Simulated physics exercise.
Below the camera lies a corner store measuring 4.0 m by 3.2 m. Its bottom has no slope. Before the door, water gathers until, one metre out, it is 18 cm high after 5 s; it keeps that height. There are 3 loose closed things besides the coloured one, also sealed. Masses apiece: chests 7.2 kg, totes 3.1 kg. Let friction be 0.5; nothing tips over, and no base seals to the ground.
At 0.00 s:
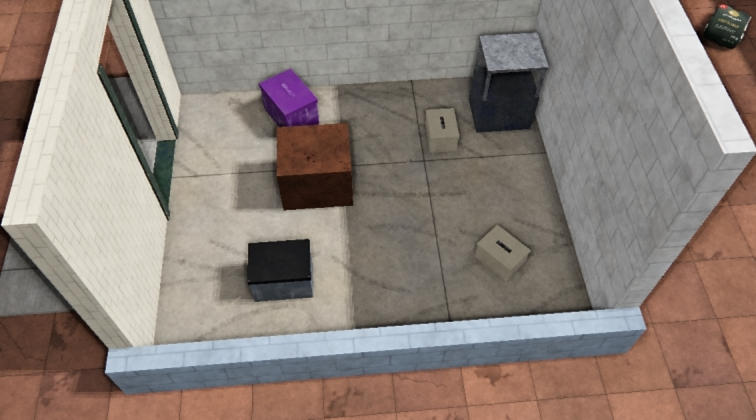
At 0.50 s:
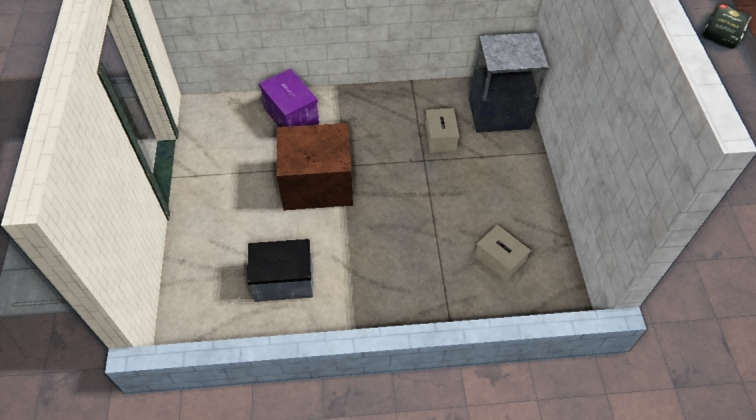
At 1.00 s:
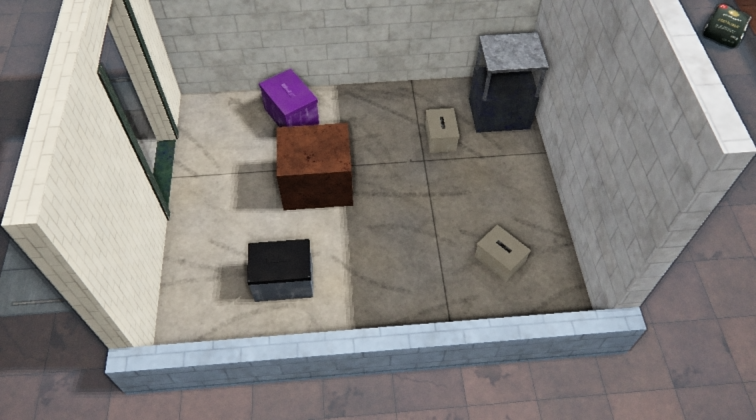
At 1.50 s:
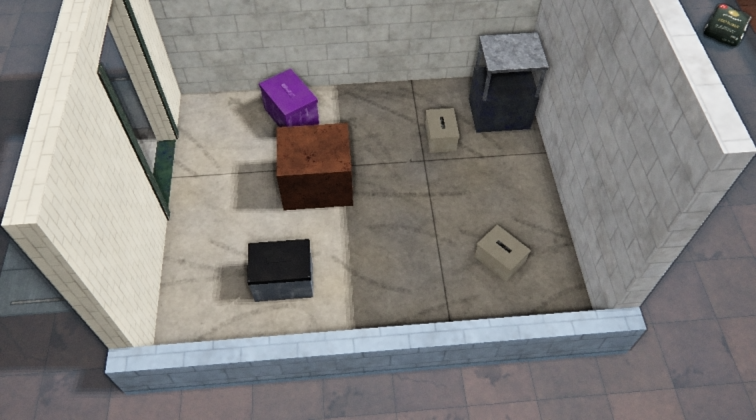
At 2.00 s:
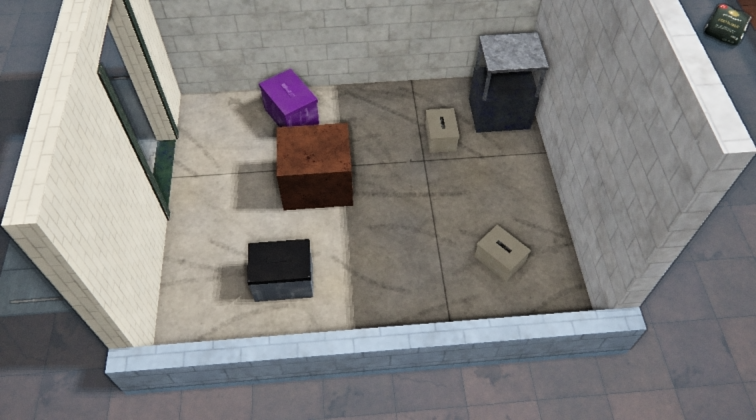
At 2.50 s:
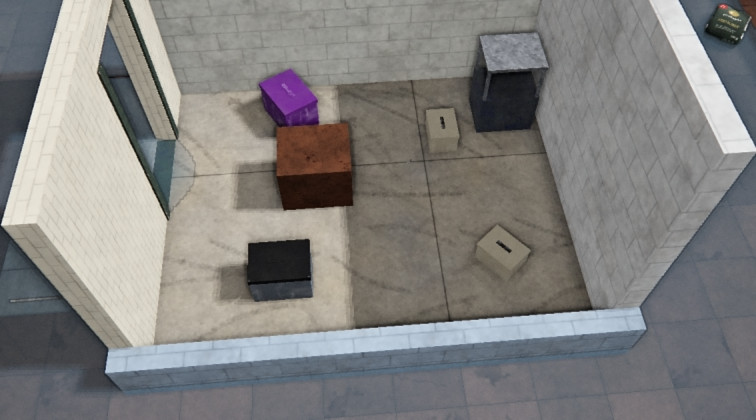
Water covers the paving outside, then edges in at the left doorway while boxes stay still.
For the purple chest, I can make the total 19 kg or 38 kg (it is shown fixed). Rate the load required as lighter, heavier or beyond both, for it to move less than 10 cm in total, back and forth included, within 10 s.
Heavier.
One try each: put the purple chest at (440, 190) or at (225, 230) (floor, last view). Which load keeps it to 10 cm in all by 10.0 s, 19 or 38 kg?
Well, at the first spot either weight will do, and at the second either weight will do.
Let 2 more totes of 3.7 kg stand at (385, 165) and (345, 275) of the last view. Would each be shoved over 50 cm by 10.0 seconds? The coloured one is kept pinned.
Result, in order - falls shy; exceeds it.
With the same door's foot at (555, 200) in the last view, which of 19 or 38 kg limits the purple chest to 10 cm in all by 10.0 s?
Short version: The light mass is sufficient.
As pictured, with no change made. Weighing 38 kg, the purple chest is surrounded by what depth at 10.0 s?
About 7 cm.
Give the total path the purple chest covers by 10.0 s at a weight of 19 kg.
It covers about 150 cm altogether.
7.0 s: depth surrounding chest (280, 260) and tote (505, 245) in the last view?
2 and 1 cm.
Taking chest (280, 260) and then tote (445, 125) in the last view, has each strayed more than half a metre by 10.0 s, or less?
Beyond, beyond.
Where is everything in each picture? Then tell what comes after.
The first frame shows the purple chest at (288, 91), on the bottom; 0.0 m2 under water; 0 of 4 have shifted.
The second frame shows the purple chest at (288, 91), on the bottom; 0.0 m2 under water; 0 of 4 have shifted.
The third frame shows the purple chest at (288, 91), on the bottom; water covers 0.0 m2; 0 of 4 have shifted.
The fourth frame shows the purple chest at (288, 91) rests on the ground; water covers 0.0 m2; 0 of 4 have shifted.
The fifth frame shows the purple chest at (288, 91) rests on the ground; water covers 0.0 m2; 0 of 4 have shifted.
The sixth frame shows the purple chest at (288, 91) rests on the ground; 0.1 m2 under water; 0 of 4 have shifted.
After 3.5 s the purple chest would be 0 cm from its start with 19 kg and 0 cm from its start with 38 kg; 0 cm of water round it then.
After 4.5 s the purple chest would be 0 cm from its start with 19 kg and 0 cm from its start with 38 kg; 3 cm of water round it then.
After 7.0 s the purple chest would be 34 cm from its start with 19 kg and 0 cm from its start with 38 kg; 7 cm of water round it then.
After 10.0 s the purple chest would be 167 cm from its start with 19 kg and 0 cm from its start with 38 kg; 7 cm of water round it then.
